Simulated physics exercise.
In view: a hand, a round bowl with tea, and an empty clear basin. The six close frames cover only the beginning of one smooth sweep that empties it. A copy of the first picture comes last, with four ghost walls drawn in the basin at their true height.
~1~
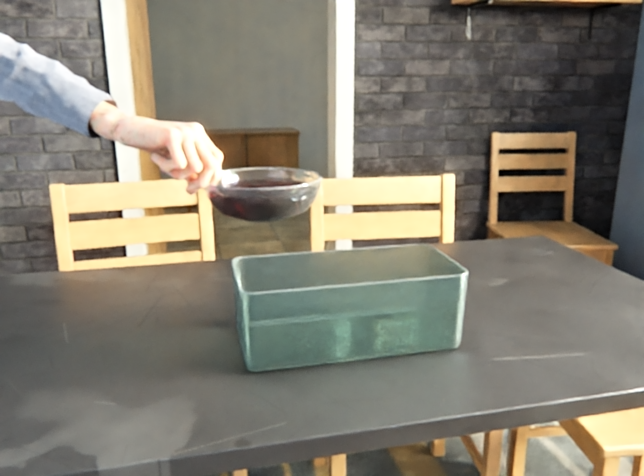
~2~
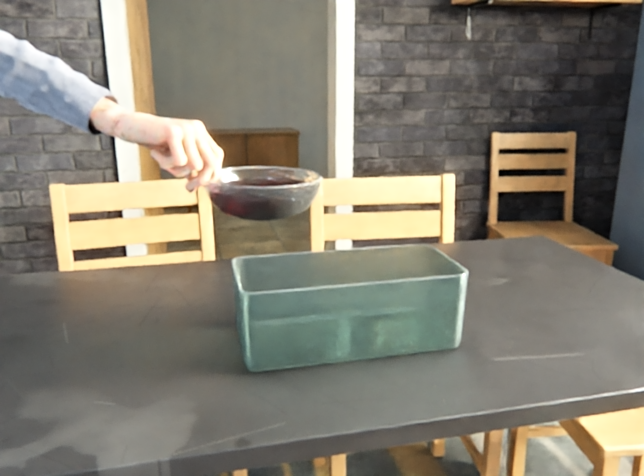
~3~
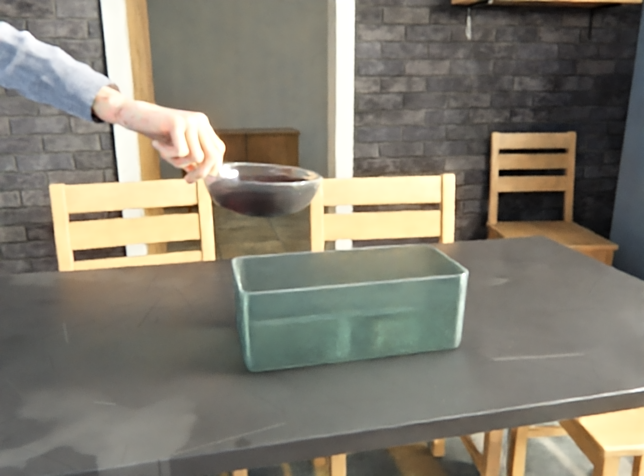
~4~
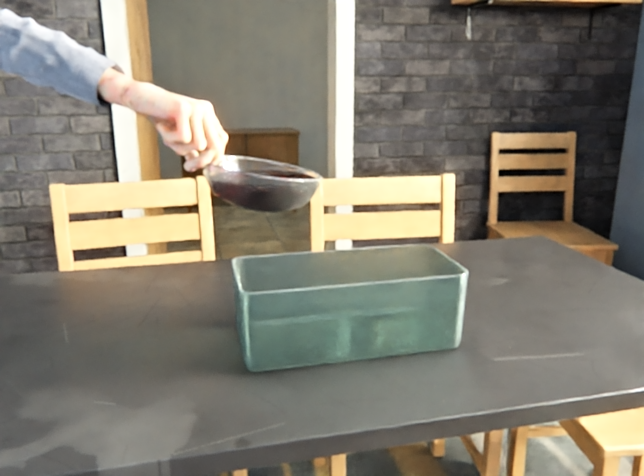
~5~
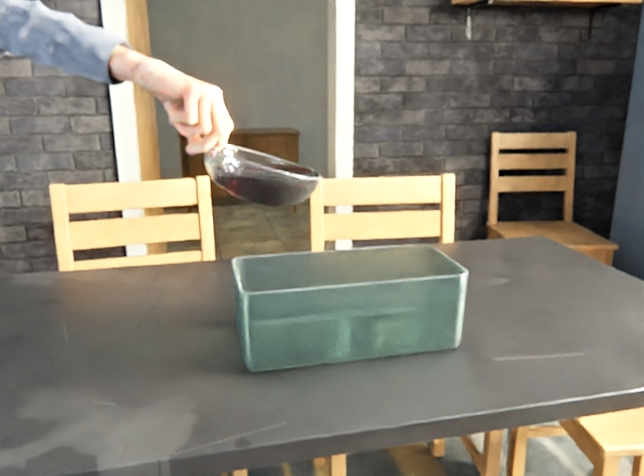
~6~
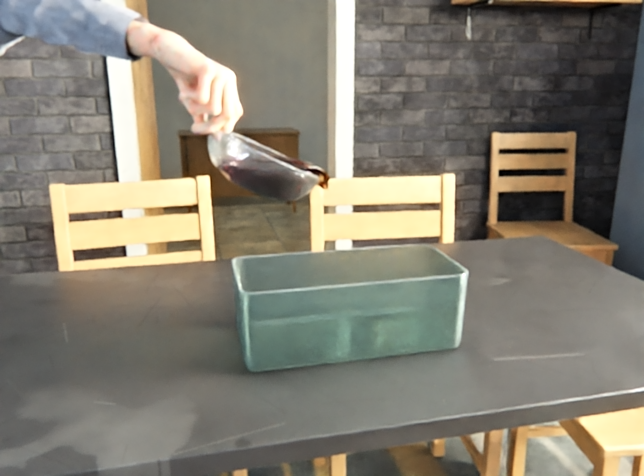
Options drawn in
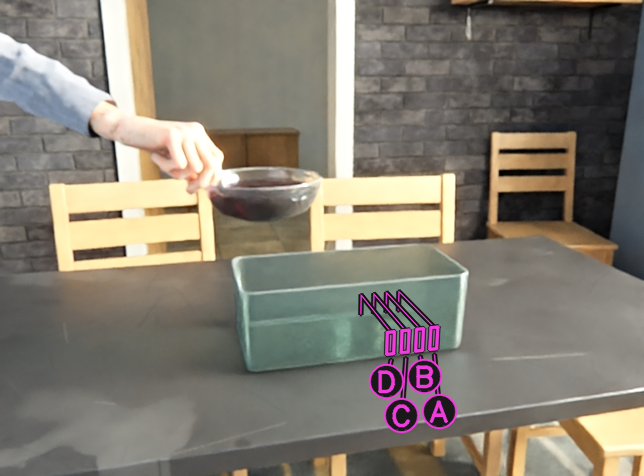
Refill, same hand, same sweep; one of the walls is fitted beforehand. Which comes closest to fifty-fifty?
C.
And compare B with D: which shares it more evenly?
That is position D.
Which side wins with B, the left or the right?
The left one.
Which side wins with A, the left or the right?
The left one.
In magenta, A at (434, 354); B at (420, 356); C at (405, 358); D at (391, 359).
If A is chosen, about 91 % ends left of the wall and 8 % right of it.
If B is chosen, about 85 % ends left of the wall and 14 % right of it.
If C is chosen, about 50 % ends left of the wall and 49 % right of it.
If D is chosen, about 24 % ends left of the wall and 76 % right of it.
